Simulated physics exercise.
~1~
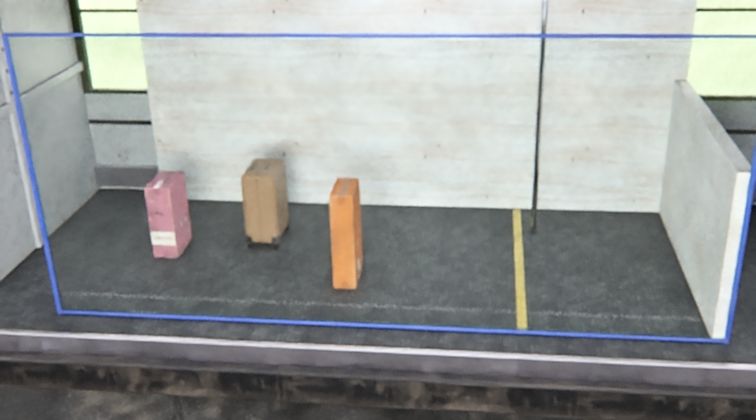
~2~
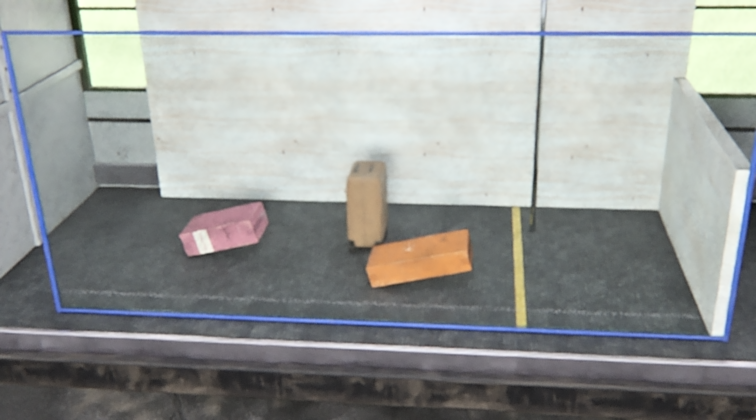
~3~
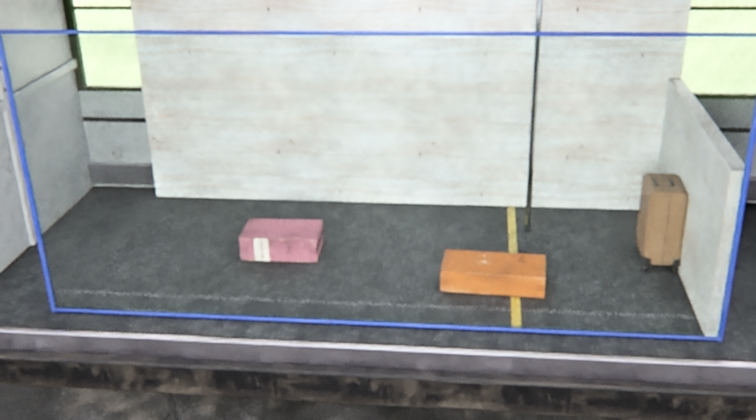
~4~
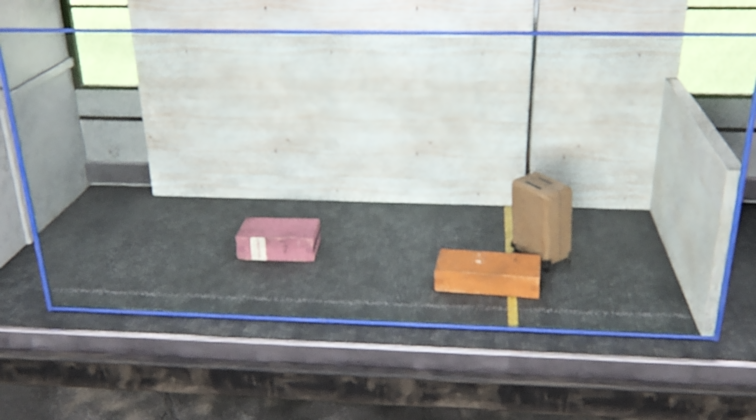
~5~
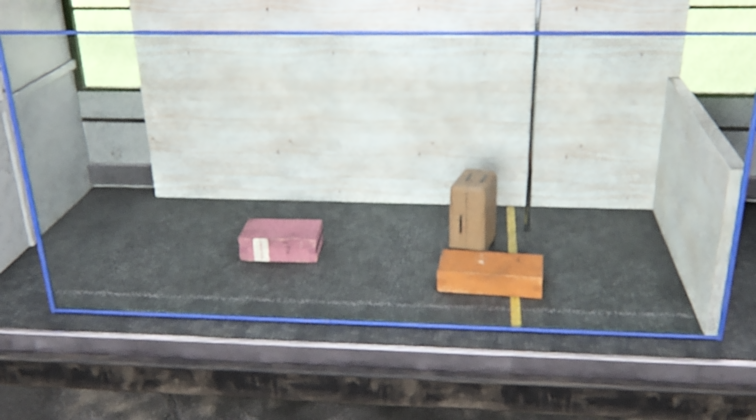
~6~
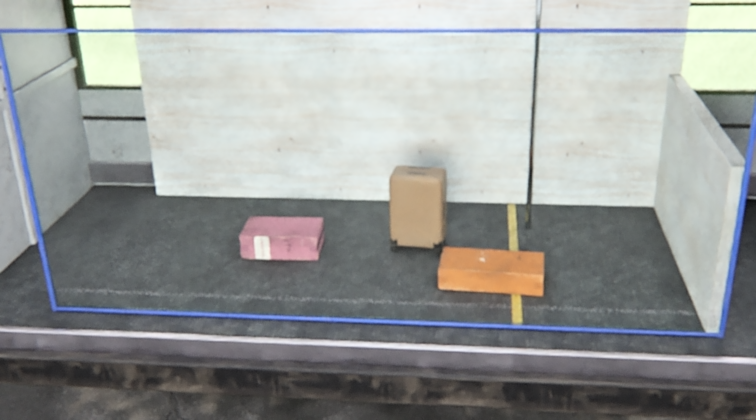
In this clip, pink and orange boxes topple onto their sides and slide right while an upright brown wheeled case rolls to the right wall, then back left, ending between them as the orange box's middle rests just short of the yellow line.
